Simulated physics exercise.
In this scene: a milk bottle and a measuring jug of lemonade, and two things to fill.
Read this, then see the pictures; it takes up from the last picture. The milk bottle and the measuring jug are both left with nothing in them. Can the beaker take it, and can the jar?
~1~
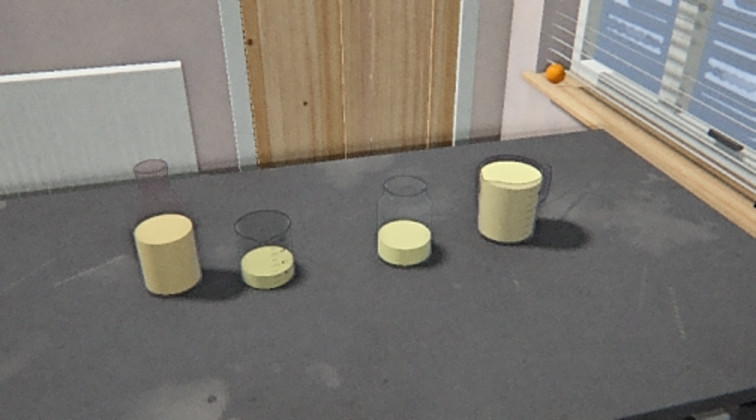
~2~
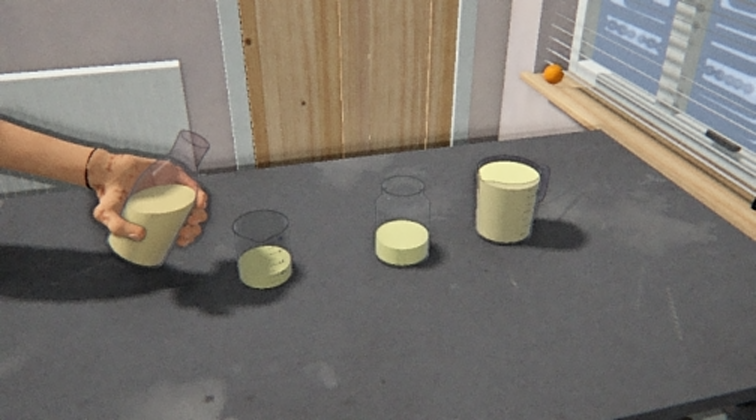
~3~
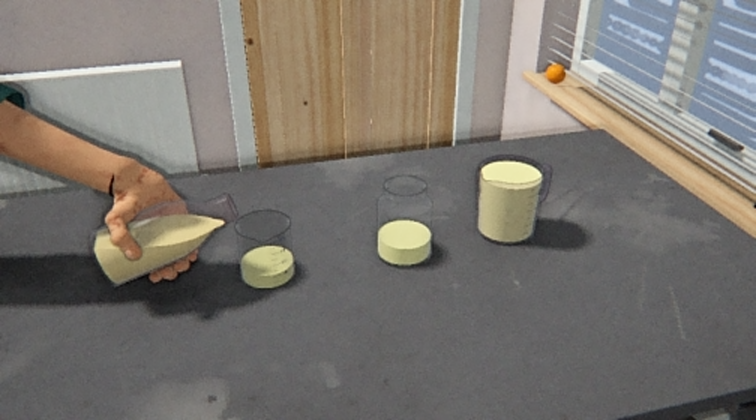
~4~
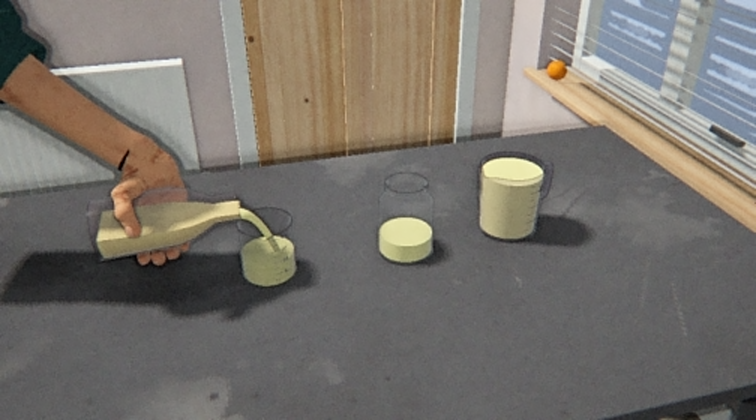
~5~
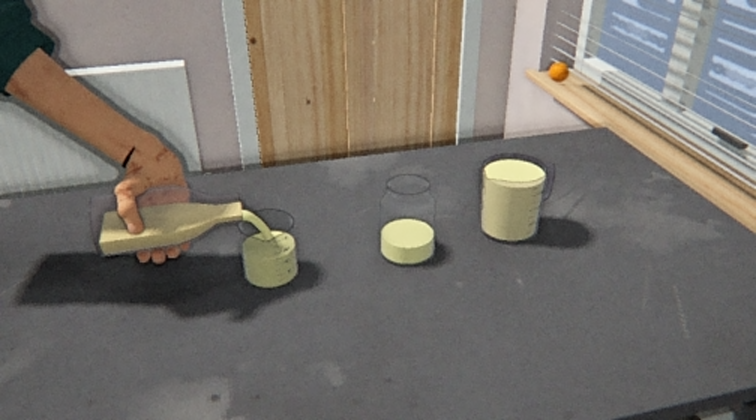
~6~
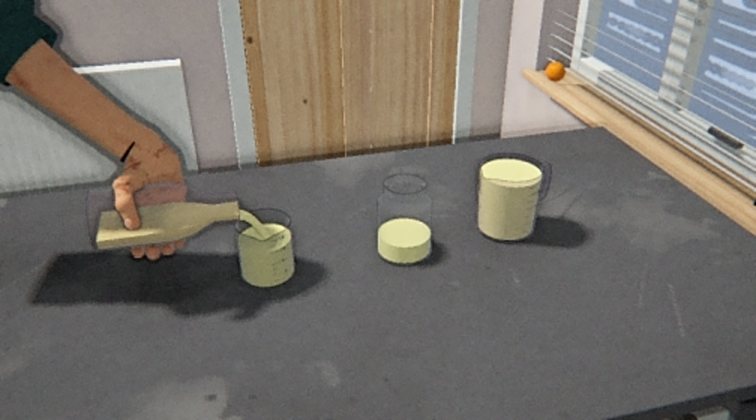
The beaker is going to be too small for that pour, the jar is going to be too small for that pour.
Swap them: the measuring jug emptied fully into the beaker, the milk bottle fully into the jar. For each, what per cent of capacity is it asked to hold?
Roughly 180 % and 100 %.
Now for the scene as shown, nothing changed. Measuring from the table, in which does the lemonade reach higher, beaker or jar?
The jar.
Next, the beaker is nearly full.
After that, the beaker is full to the brim with a puddle round it.
Finally, the beaker is full to the brim with a puddle round it; the jar is full to the brim with a puddle round it.
